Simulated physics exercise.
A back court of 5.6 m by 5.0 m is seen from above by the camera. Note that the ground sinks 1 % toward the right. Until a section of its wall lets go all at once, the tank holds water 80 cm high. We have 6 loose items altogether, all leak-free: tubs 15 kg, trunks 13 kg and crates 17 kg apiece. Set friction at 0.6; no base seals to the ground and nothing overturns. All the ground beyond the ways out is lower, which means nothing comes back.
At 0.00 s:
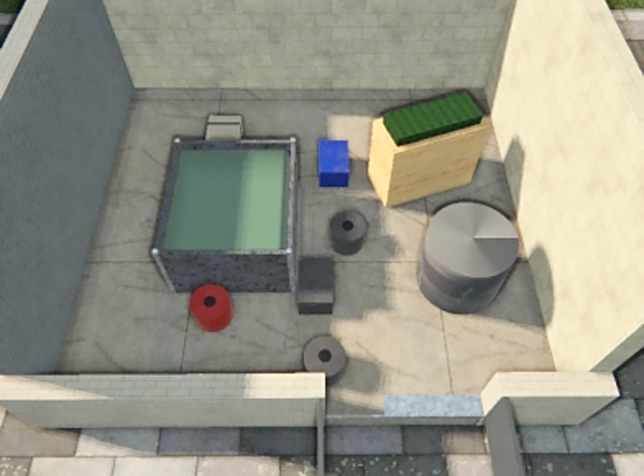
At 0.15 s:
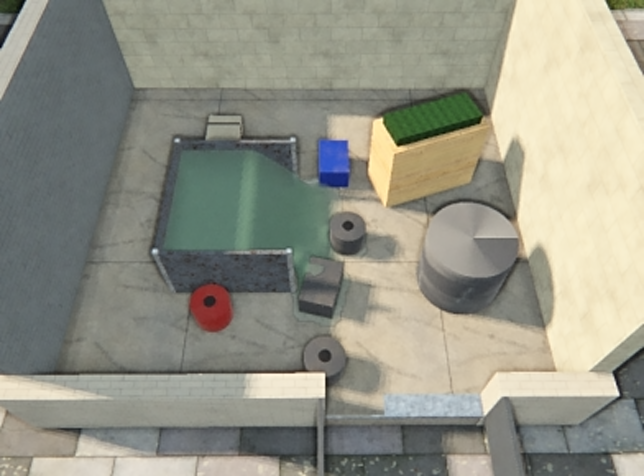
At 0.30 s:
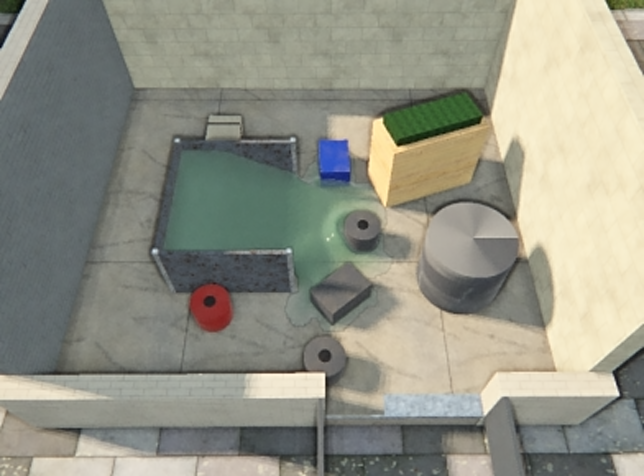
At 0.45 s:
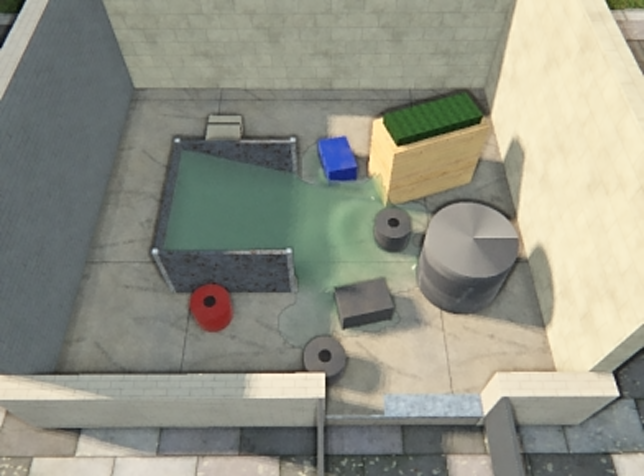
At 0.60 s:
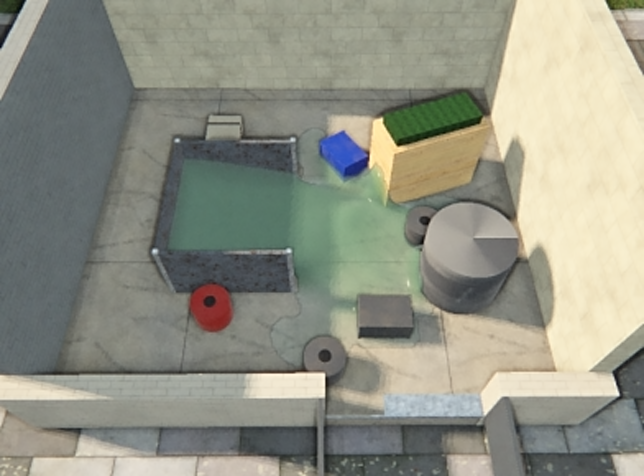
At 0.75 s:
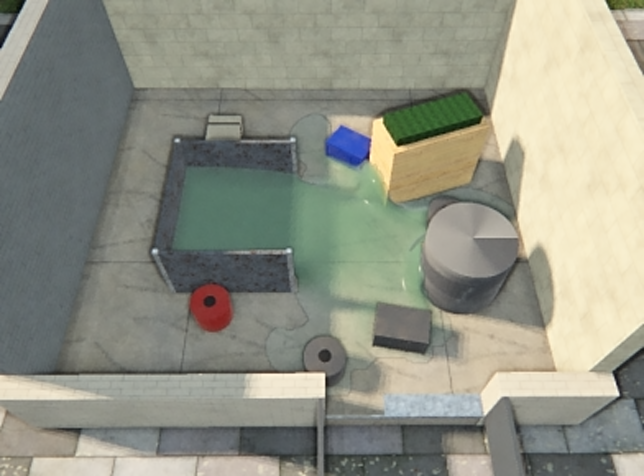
Green water pours rightward from the open tank, pushing a dark tub, dark box and blue crate.
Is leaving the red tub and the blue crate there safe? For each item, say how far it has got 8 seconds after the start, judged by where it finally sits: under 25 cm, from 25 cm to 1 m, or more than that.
Red tub: Hardly any movement, blue crate: A long way.
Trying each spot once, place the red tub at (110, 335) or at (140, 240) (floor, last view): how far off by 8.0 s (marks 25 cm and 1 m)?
Well, it scarcely moves on the first try and scarcely moves on the second.
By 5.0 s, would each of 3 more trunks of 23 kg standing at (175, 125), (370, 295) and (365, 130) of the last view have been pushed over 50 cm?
The first one ends up inside that, the second beyond that, the third beyond that.
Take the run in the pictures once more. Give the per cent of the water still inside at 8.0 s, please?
66 % or so.
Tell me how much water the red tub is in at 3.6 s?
I'd say around 0 cm.
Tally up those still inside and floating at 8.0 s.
The count is 1.
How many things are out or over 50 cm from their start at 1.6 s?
By that point, 3.
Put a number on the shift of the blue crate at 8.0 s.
About 200 cm.
After 1.6 s the red tub is near (209, 302), 0.0 m from its start, aground; the blue crate is near (371, 87), 1.5 m from its start, aground; 1 of 6 are out; 1 afloat.
After 3.6 s the red tub is near (209, 302), 0.0 m from its start, aground; the blue crate is near (323, 83), 1.5 m from its start, afloat; 1 of 6 are out; 2 afloat.
After 5.6 s the red tub is near (209, 302), 0.0 m from its start, aground; the blue crate is near (239, 91), 1.9 m from its start, aground; 1 of 6 are out; 0 afloat.
After 8.0 s the red tub is near (209, 302), 0.0 m from its start, aground; the blue crate is near (234, 93), 2.0 m from its start, aground; 1 of 6 are out; 1 afloat.
